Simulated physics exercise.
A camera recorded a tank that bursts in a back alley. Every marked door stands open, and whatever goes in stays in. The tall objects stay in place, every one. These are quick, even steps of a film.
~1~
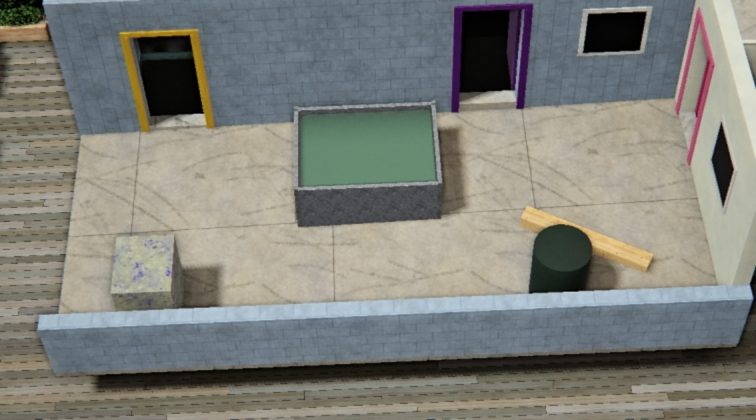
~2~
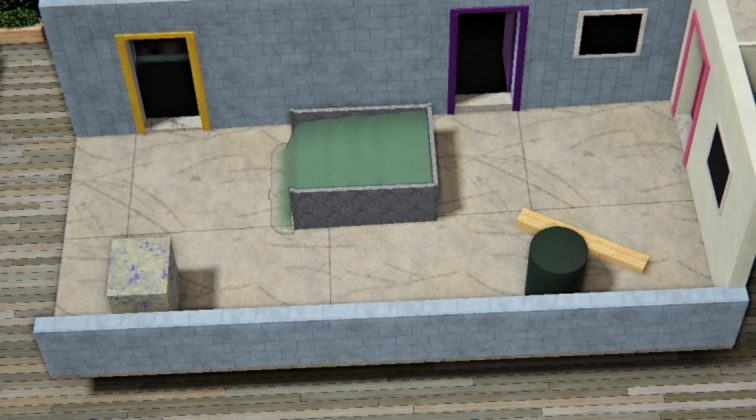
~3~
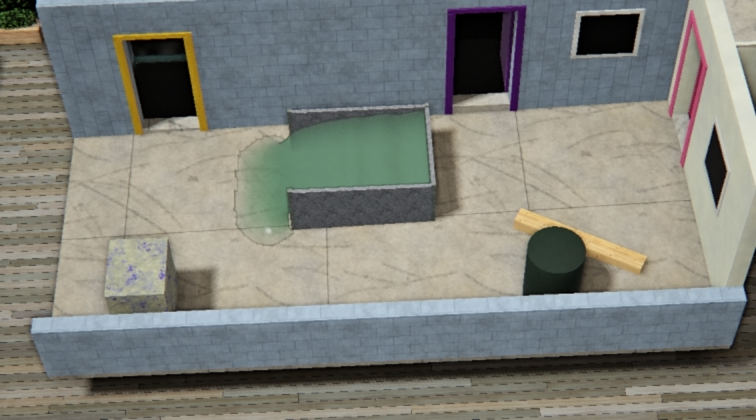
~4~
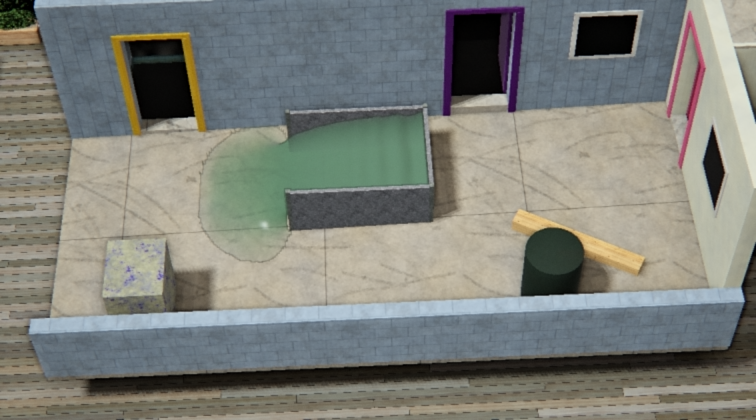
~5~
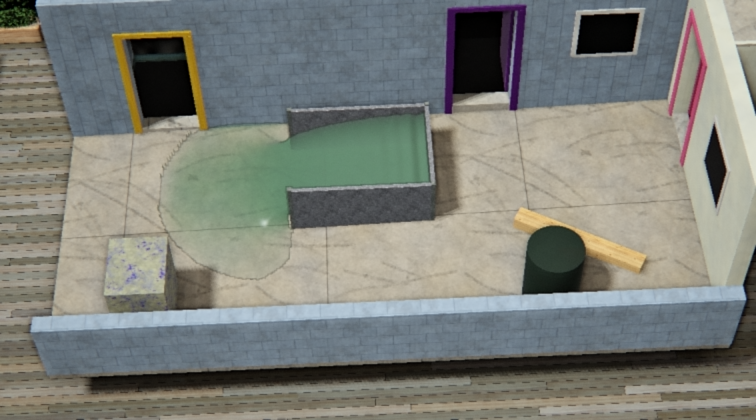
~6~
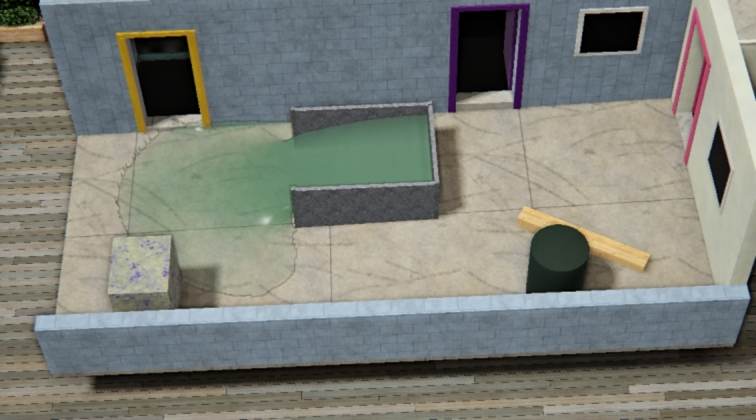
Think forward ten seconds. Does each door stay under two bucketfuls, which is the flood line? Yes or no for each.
Purple door - yes, stays under; yellow door - no, it floods; pink door - yes, stays under.
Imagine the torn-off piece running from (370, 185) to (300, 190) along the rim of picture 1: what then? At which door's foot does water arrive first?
I say the yellow one.
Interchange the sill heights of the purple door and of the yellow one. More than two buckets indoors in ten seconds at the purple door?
I'd say the purple door remains short of it.
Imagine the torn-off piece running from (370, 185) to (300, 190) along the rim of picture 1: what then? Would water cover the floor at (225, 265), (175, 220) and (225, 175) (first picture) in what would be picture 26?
The three spots, in order, are inundated, inundated and inundated.
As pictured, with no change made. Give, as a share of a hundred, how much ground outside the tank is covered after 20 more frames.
I'd put it at roughly 40 per cent.
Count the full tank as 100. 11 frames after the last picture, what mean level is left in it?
Near 26 in a hundred.
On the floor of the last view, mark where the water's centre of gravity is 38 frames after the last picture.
Point: (238, 208).
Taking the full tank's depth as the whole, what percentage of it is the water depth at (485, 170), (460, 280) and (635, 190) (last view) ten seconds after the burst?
Roughly 0 per cent, 0 per cent and 0 per cent.
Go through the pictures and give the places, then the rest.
In the first frame, still water in the open tank at (366, 149).
In the second frame, water pours out at (296, 173) and has run to a hidden place.
In the third frame, the front is at (257, 145), out from the gap at (294, 177).
In the fourth frame, water pours out at (293, 179) and has run to (221, 148).
In the fifth frame, water pours out at (294, 177) and has run to (164, 207).
In the sixth frame, water pours out at (298, 177) and has run to (127, 181).
A moment on, water covers 30 % of the floor; the purple door not reached, the yellow door under two buckets in, the pink door not reached.
Next, water covers 35 % of the floor; the purple door not reached, the yellow door over two buckets in, the pink door not reached.
Then, water covers 40 % of the floor; the purple door not reached, the yellow door over two buckets in, the pink door not reached.
Later, water covers 35 % of the floor; the purple door not reached, the yellow door over two buckets in, the pink door not reached.
In the end, water covers 10 % of the floor; the purple door not reached, the yellow door over two buckets in, the pink door not reached.
